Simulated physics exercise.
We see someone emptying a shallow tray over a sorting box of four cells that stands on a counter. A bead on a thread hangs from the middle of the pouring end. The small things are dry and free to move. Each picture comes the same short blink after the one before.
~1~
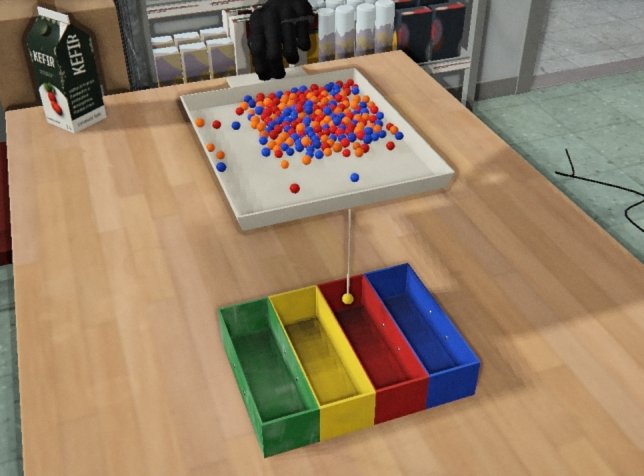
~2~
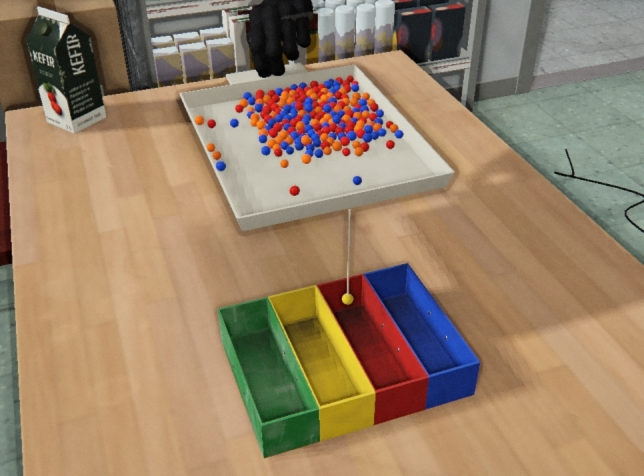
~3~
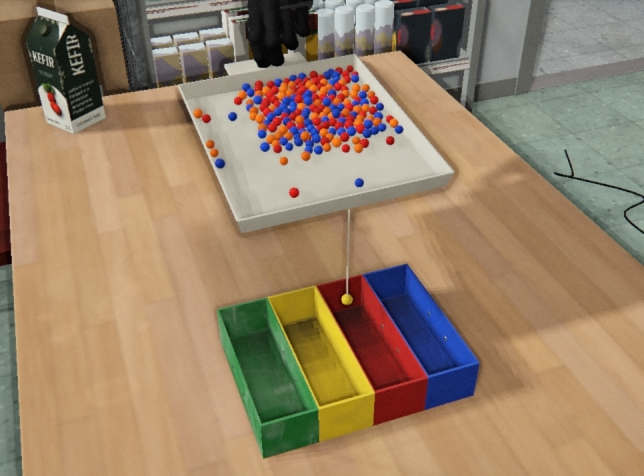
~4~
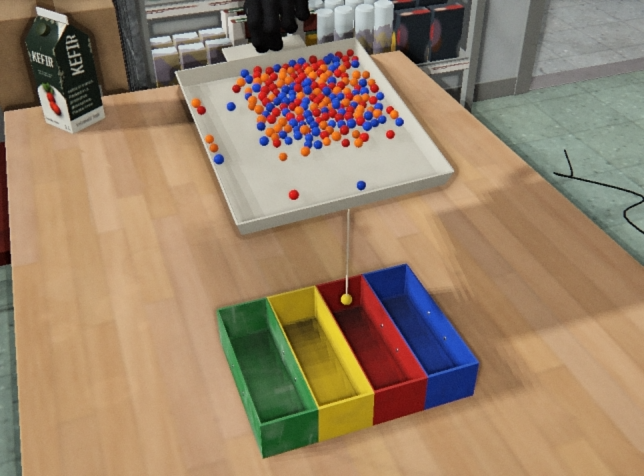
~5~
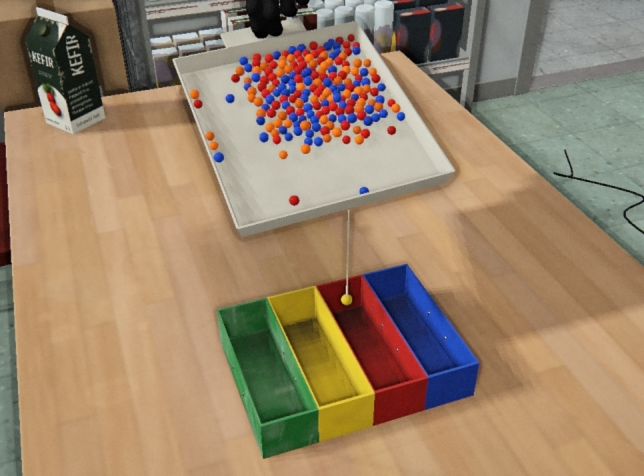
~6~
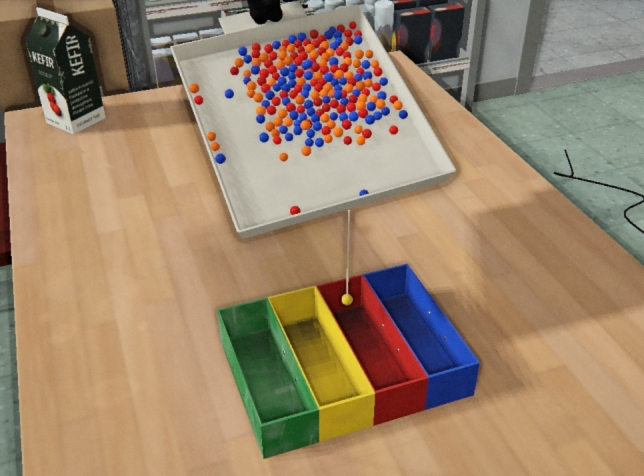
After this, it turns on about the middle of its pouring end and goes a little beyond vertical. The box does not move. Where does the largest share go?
Fullest: The green cell.
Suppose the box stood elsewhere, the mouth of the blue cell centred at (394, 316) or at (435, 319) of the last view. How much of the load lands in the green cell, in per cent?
Near 30 % and 50 %.
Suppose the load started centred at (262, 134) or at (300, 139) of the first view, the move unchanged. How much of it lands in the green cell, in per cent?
Near 60 % and 50 %.
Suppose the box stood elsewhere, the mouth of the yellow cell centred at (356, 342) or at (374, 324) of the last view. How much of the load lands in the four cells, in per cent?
Near 50 % and 30 %.
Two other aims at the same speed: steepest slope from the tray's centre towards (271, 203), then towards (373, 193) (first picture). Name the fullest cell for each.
In turn: Green; that blue cell.
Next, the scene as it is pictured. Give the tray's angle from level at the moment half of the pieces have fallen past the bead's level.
At about 85°.
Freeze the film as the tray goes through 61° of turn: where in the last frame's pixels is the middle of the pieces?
Around (298, 230).
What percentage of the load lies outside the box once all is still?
Roughly 20 in a hundred.
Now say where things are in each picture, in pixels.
In the first picture, corners of the pouring end at (242, 213) and (447, 170), level; middle of the load at (314, 118), round plastic beads; bead on its thread at (348, 299); green cell at (291, 430); yellow cell at (347, 413); red cell at (401, 397); blue cell at (453, 382).
In the second picture, corners of the pouring end at (242, 214) and (447, 170), level; middle of the load at (314, 115).
In the third picture, corners of the pouring end at (241, 216) and (447, 170), tipped barely, lowest at the left corner; middle of the load at (313, 108).
In the fourth picture, corners of the pouring end at (241, 220) and (447, 169), tipped a little, lowest at the left corner; middle of the load at (313, 98).
In the fifth picture, corners of the pouring end at (241, 223) and (448, 168), tipped a little, lowest at the left corner; middle of the load at (313, 89).
In the sixth picture, corners of the pouring end at (242, 226) and (449, 168), tipped clearly, lowest at the left corner; middle of the load at (314, 83), all on the move; green cell at (290, 430); yellow cell at (347, 414); red cell at (400, 398); blue cell at (452, 383).
Soon, tray tipped steeply; about two thirds on the tray; a small part in the green cell; a small part in the red cell; a stray few in the yellow cell; about a quarter falling or outside the box.
A while on, tray tipped right over; a small part on the tray; about a third in the green cell; about a quarter in the yellow cell; a small part in the red cell; about a third falling or outside the box.
Towards the end, tray tipped past a quarter turn; about half in the green cell; about a quarter in the yellow cell; a small part in the red cell; about a quarter falling or outside the box.
Finally, tray tipped past a quarter turn; about half in the green cell; about a quarter in the yellow cell; a small part in the red cell; none in the blue cell; about a quarter outside the box.
